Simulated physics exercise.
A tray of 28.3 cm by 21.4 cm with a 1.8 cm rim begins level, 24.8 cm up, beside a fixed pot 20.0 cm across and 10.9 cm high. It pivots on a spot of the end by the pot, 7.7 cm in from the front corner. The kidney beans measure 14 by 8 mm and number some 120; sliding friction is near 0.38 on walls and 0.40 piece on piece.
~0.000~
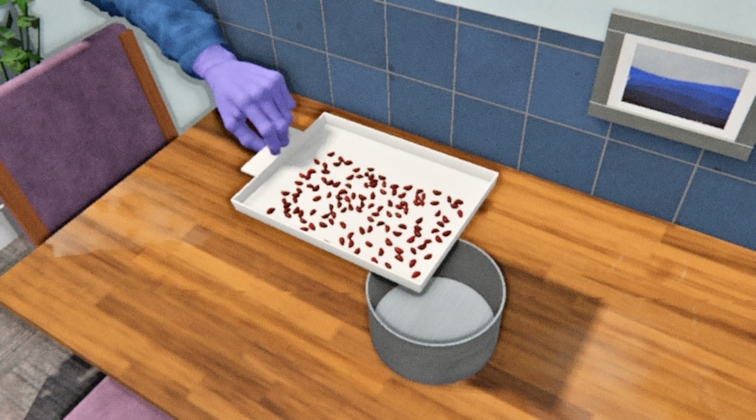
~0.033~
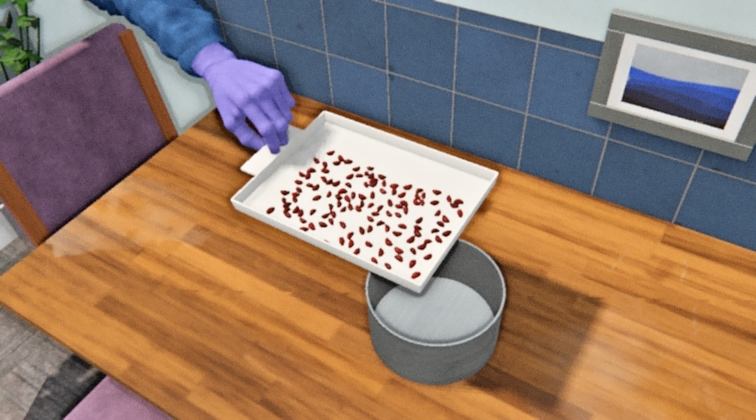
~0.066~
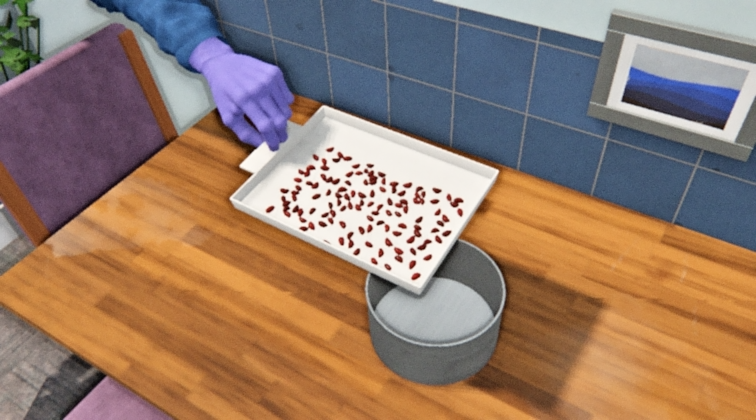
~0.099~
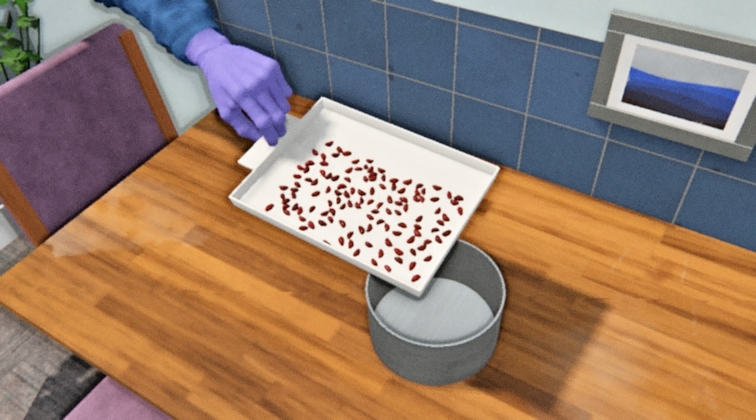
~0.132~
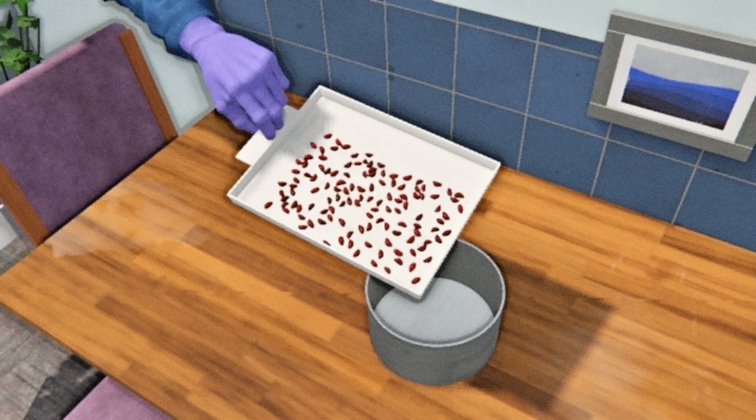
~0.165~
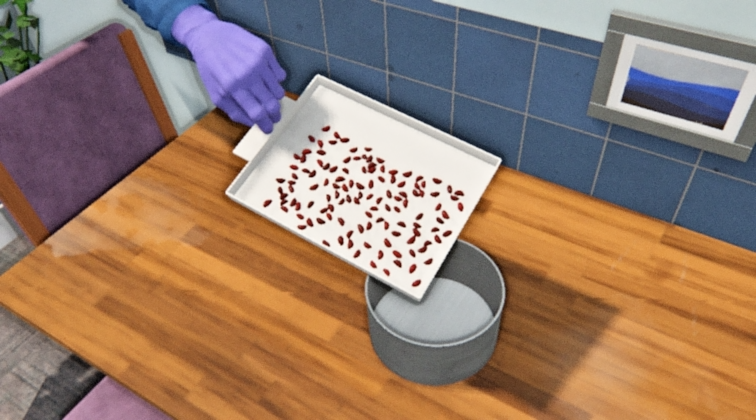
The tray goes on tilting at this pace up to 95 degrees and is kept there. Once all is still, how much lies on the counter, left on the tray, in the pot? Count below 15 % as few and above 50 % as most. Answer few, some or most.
Counter: Most, tray: Few, pot: Some.
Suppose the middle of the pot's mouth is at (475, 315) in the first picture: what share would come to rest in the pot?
Some 40 per cent.
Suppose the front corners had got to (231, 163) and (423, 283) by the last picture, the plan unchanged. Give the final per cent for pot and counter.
Pot 40, counter 60.
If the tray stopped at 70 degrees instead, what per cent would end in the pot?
Then about 0 per cent.
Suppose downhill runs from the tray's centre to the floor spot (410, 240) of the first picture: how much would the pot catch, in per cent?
About 5 per cent.
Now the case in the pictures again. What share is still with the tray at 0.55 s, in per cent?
Some 90 per cent of the load.
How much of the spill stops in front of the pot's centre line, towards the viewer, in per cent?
Some 100 per cent.
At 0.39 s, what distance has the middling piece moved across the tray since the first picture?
Roughly 5 cm.
Then, at 0.39 s, tilt 57 degrees; the tray holds 100 %, the pot 0 %.
After 0.55 s, tilt 84 degrees; the tray holds 90 %, the pot 0 %.
After 0.82 s, tilt 95 degrees; the tray holds 10 %, the pot 15 %.
In the end, at 2.2 s, counter 70 %, tray 0 %, pot 30 %.
